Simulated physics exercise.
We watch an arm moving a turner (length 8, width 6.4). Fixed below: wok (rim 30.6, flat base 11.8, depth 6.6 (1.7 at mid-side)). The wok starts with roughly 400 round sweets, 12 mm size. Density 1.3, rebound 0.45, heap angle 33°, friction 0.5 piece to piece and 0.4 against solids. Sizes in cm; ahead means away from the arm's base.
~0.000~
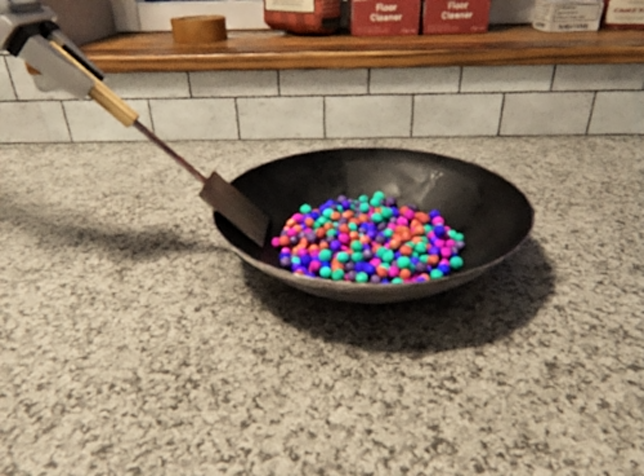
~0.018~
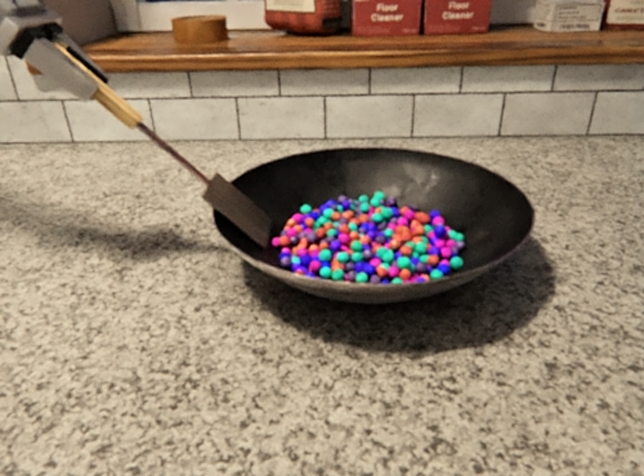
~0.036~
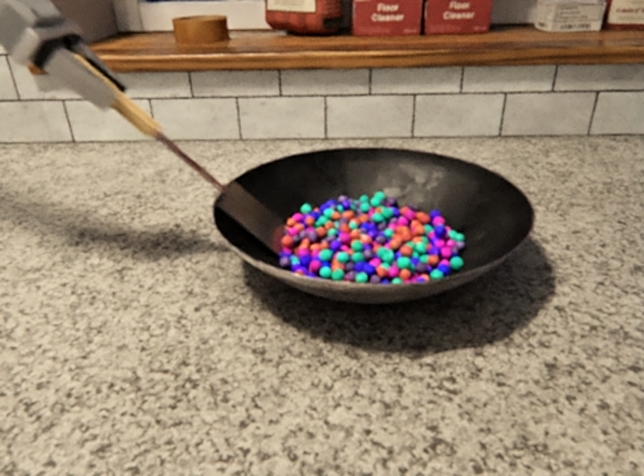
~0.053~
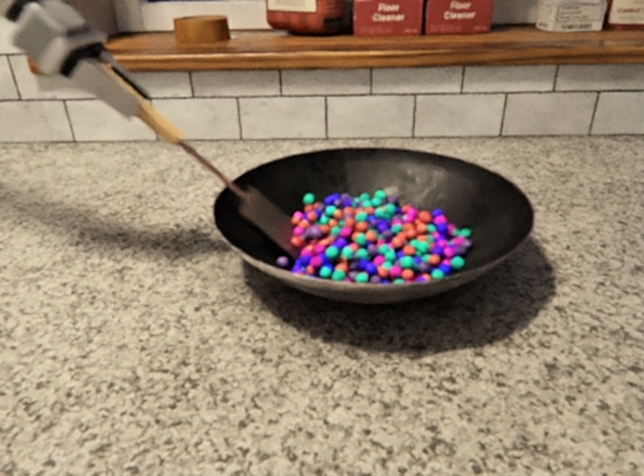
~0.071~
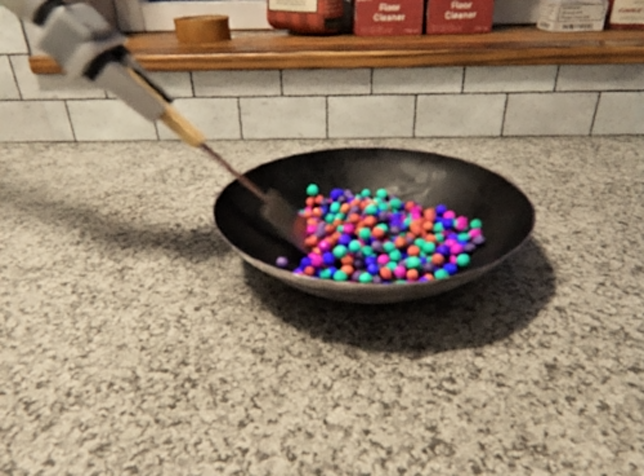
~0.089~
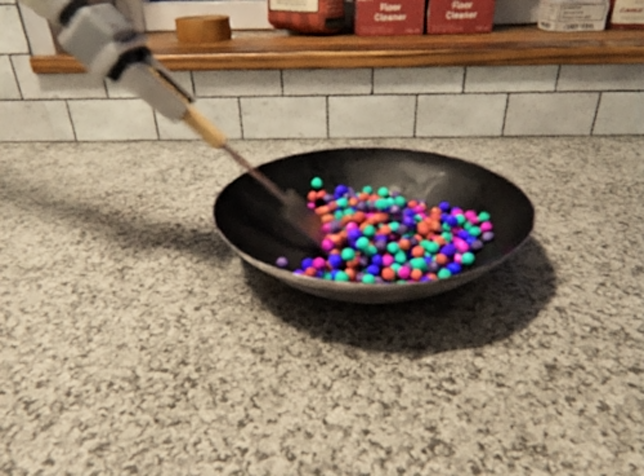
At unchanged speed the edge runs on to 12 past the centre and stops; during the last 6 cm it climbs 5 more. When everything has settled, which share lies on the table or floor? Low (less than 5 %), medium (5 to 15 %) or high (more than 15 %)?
A high share, more than 15 %, ends on the table or floor.
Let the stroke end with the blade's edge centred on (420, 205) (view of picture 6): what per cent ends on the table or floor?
About 5 per cent.
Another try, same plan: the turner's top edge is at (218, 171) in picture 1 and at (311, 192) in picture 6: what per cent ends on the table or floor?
Some 25 per cent.
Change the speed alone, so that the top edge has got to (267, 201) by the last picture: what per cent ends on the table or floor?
Some 20 per cent.
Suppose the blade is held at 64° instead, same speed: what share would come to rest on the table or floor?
It would be near 20 per cent.
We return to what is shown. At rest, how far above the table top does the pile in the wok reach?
About 4.5 cm.
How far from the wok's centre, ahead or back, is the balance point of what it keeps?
Roughly 3.0 cm ahead.
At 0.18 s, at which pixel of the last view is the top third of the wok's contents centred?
At about (446, 215).
After 0.13 s, sloping 46°, highest piece 6 above the table; 401 in the wok.
After 0.18 s, sloping 46°, highest piece 7 above the table; 401 in the wok.
After 0.40 s, sloping 46°, highest piece 27 above the table; 304 in the wok, 24 on the table or floor, 73 on the blade or in flight.
After 1.45 s, sloping 46°, highest piece 4 above the table; 304 in the wok, 97 on the table or floor.
At rest, 304 in the wok, 97 on the table or floor. That is 24 % on the table or floor.
